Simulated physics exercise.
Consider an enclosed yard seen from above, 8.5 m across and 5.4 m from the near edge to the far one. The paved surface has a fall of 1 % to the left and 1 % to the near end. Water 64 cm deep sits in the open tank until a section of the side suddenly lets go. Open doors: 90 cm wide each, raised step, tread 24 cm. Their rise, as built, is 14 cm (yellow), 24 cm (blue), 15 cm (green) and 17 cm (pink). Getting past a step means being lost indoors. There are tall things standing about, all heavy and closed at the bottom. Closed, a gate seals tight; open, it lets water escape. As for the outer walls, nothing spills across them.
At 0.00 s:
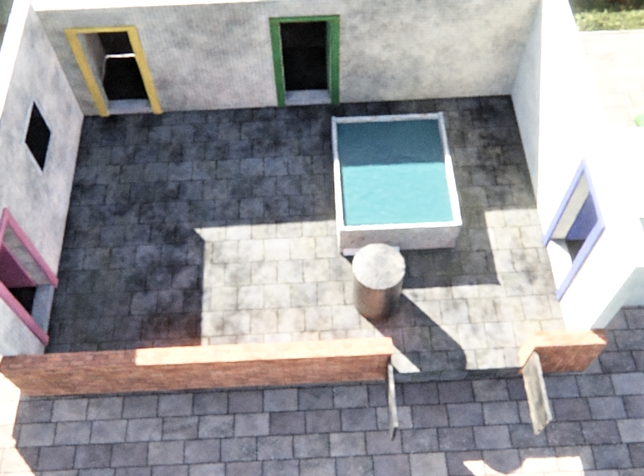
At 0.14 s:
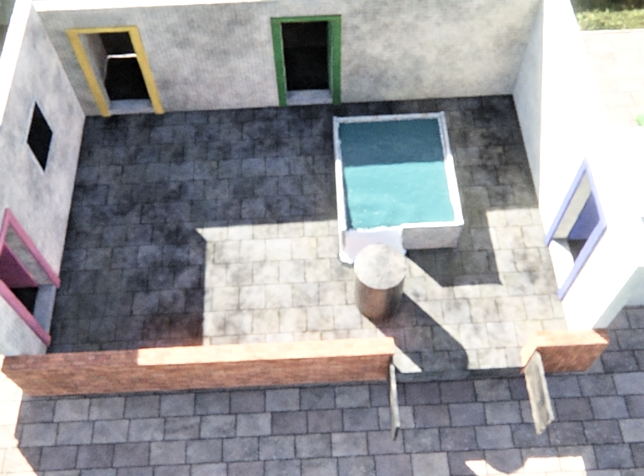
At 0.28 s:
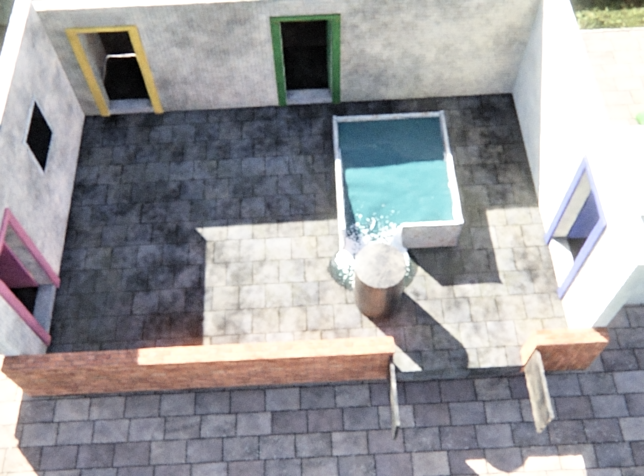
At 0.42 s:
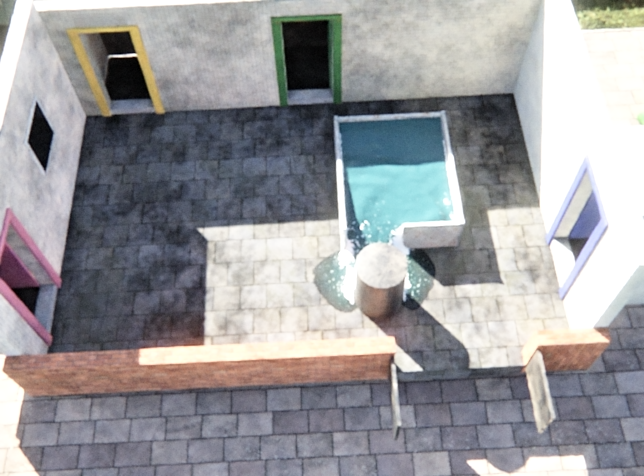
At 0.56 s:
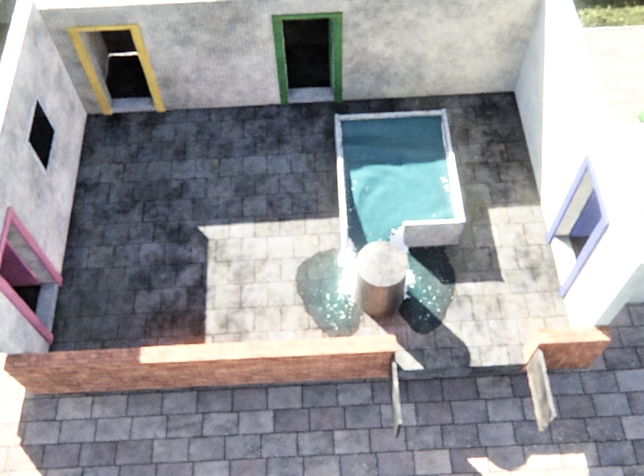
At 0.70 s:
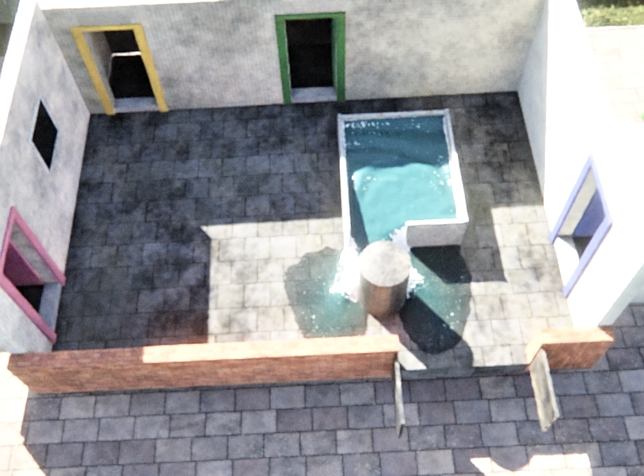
Water bursting from the near corner of a raised open tank, splashing around a round pillar and spreading across yard paving.
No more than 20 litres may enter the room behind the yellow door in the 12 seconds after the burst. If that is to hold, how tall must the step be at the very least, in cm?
Close to 7.5 cm is just enough.
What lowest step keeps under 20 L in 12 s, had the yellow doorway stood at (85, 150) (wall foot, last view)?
Roughly 7.5 cm.
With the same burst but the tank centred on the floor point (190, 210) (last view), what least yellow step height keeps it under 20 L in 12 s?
14.5 cm or thereabouts.
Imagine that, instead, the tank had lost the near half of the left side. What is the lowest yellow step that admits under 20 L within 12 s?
In that case about 10.5 cm.
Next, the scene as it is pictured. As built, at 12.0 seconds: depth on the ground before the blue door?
Depth: Near 3.5 cm.
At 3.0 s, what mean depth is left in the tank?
Roughly 33 cm on average.
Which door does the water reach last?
Final door: Green.
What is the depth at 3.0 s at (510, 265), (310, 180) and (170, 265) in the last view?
Roughly 2, 0 and 2 cm, in turn.
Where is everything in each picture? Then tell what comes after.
The open tank at (393, 171) is whole and still, 64 cm deep; the yellow door at (118, 77) is dry, in the first frame.
Water pours out at a hidden place and has run 0.3 m, to (351, 264); about 9 cm deep outside, 64 cm at the back, in the second frame.
The front is at a hidden place, 0.8 m from the gap at a hidden place; 0.7 m2 of floor is wet, 64 cm left at the back, in the third frame.
The gap is at a hidden place, the front 1.1 m out at (417, 301); the back of the open tank holds 64 cm, in the fourth frame.
The front is at (332, 331), 1.6 m from the gap at a hidden place; 2.2 m2 of floor is wet, 64 cm left at the back, in the fifth frame.
Water pours out at a hidden place and has run 2.0 m, to a hidden place; about 4 cm deep outside, 60 cm at the back; 5.0 m in a straight line remain to the yellow door at (125, 76), in the sixth frame.
After 1.4 s water covers 20 % of the floor, deepest (54 cm) near (377, 267); it has not reached the yellow door.
After 3.0 s water covers 45 % of the floor, deepest (34 cm) near (377, 267); it has not reached the yellow door.
After 12.0 s water covers 95 % of the floor, deepest (11 cm) near (377, 267); 7 cm at the yellow door, 0 litres in over its 14 cm step.
At the yellow door as built, the water arrived by 5.2 s and peaked near 11 cm at 6.4 s.
With a step of 6.5 cm, 33 litres would have come in within the 12 s; with 9 cm, 5 litres. So under 20 litres takes about 7.5 cm.
